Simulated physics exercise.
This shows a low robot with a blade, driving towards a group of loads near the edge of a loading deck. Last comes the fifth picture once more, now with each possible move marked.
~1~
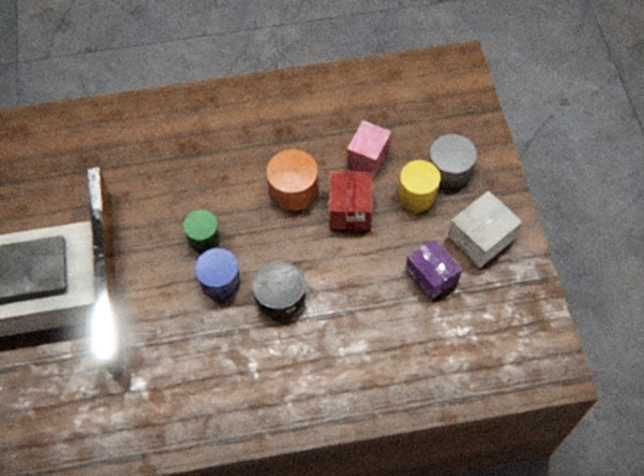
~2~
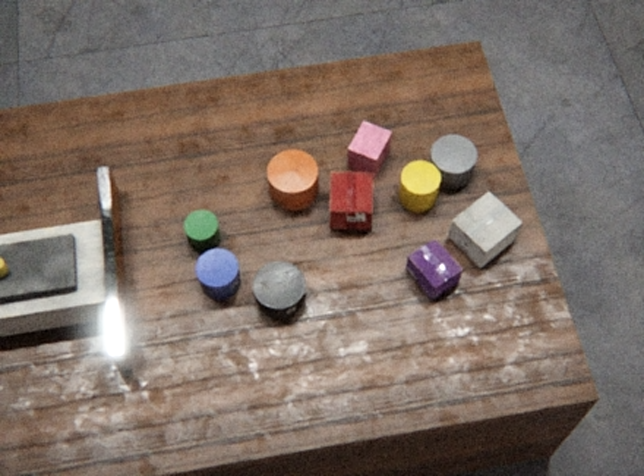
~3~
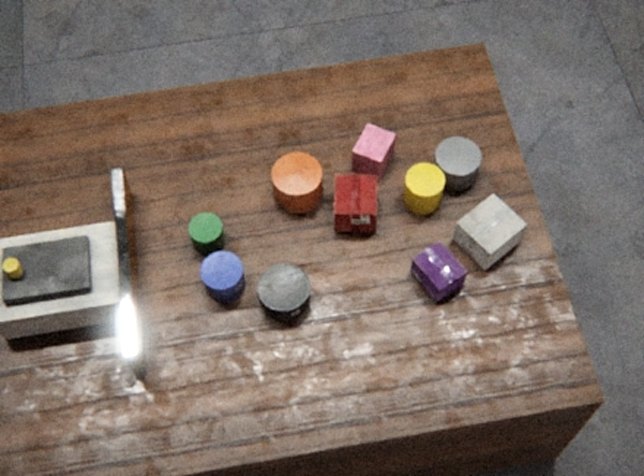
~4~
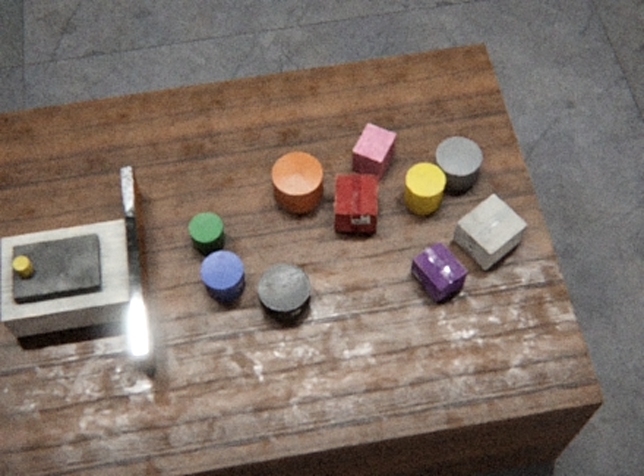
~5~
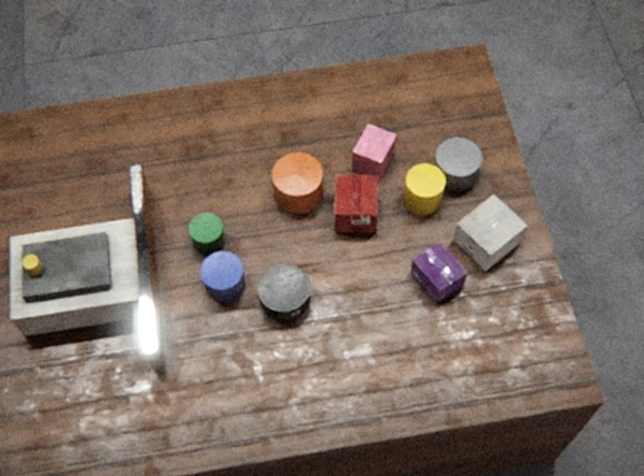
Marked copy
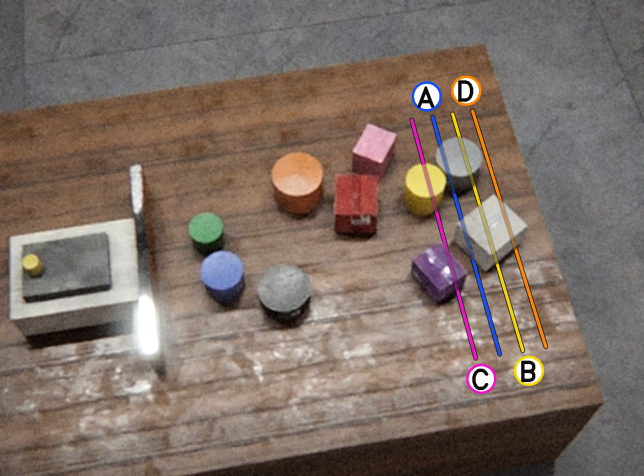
A low, pale robot with a dark top and an upright blade at its front slides in from the left edge of a wooden deck. It moves slowly rightward, bringing a small yellow knob on its top into view, and draws nearer the green and blue pails, while the scattered colourful loads stay in place.
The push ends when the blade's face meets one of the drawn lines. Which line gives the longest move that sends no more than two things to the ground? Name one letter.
As far as mark A.
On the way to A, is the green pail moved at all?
Yes.
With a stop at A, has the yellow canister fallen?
By then, yes.
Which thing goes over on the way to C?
The white parcel.
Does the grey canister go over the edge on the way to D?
Yes.
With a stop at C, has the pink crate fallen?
By then, no.
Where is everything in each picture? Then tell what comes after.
Robot (29, 268); pink crate (368, 149); black pail (280, 290), in the first picture.
Robot (38, 266); yellow canister (420, 188), in the second picture.
Robot (54, 267); purple box (438, 272), in the third picture.
Robot (63, 266); grey canister (457, 164), in the fourth picture.
Robot (73, 264); green pail (208, 235); red box (356, 204); pink crate (374, 153), in the fifth picture.
On the marked copy, A at (464, 227); B at (485, 224); C at (441, 230); D at (507, 220).
Following A. Soon after the start, robot (192, 246); black pail (318, 298); blue pail (291, 261).
Later, robot (310, 227); grey canister (464, 162); yellow canister (474, 197).
In the end, robot (398, 214); white parcel over the edge; yellow canister over the edge; two fallen.
As for the rest, B drops five; C is within the limit but short; D drops five.
